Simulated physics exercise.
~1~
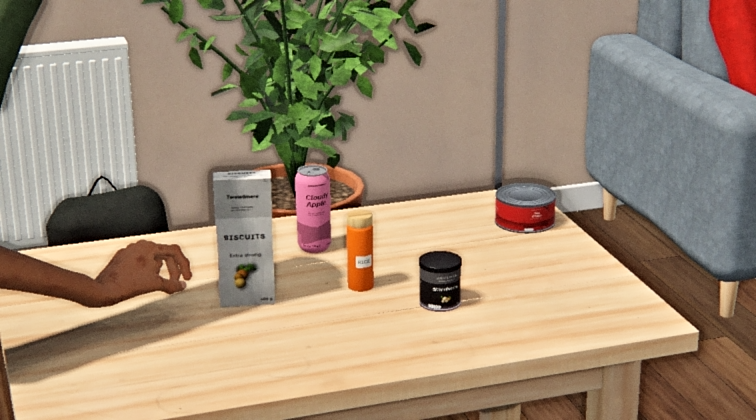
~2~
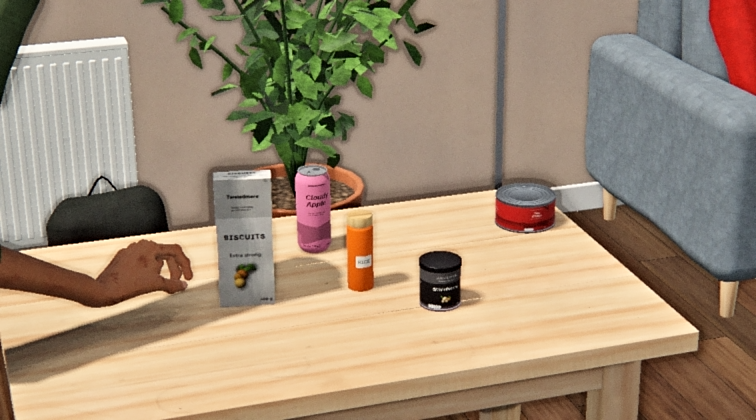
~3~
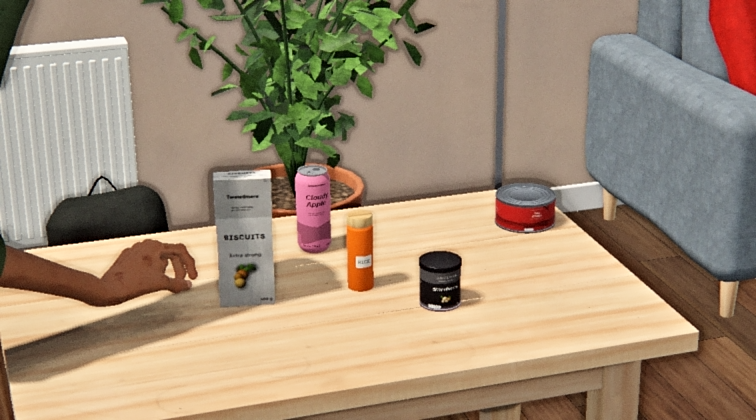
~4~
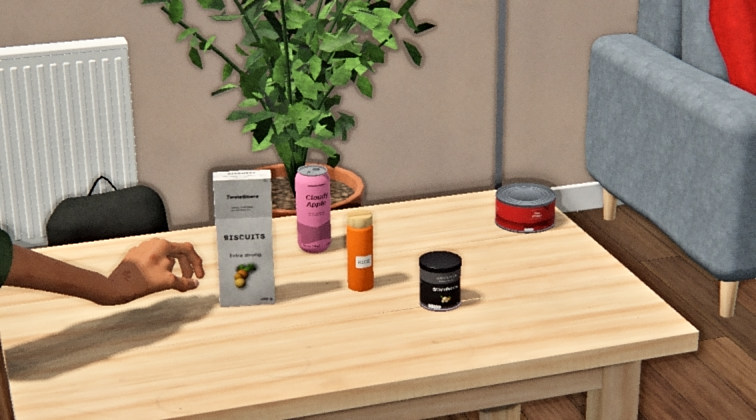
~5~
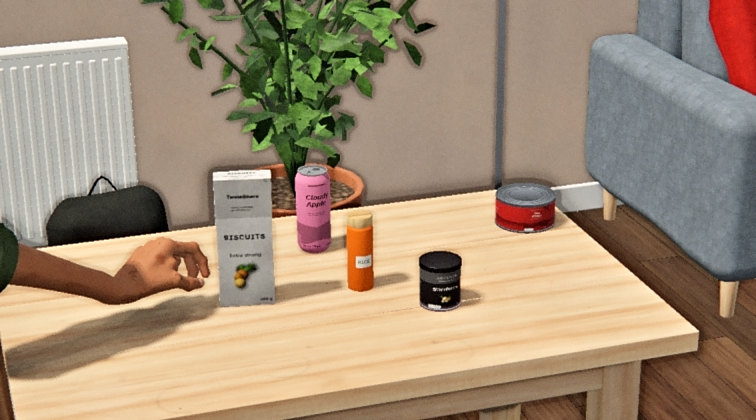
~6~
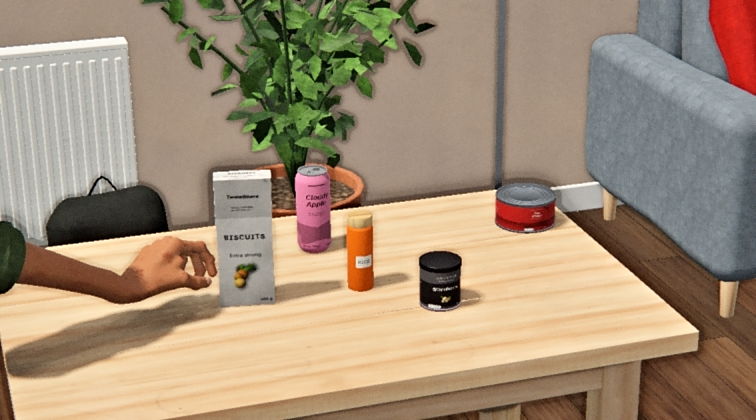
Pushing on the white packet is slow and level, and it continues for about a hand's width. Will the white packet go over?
No. Is left on its base.
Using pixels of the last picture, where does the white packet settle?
Around (319, 233).
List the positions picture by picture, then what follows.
In the first frame, white packet (245, 239).
In the second frame, white packet (245, 239).
In the third frame, white packet (245, 239).
In the fourth frame, white packet (245, 239).
In the fifth frame, white packet (245, 239).
In the sixth frame, white packet (245, 239).
Then, 0.40 s after the last picture, white packet slid a little near (268, 237).
Then, 0.80 s after the last picture, white packet slid about its own width near (296, 235).
At rest, moved from the start, white packet. Seen from the same camera at the end, white packet near (319, 233).
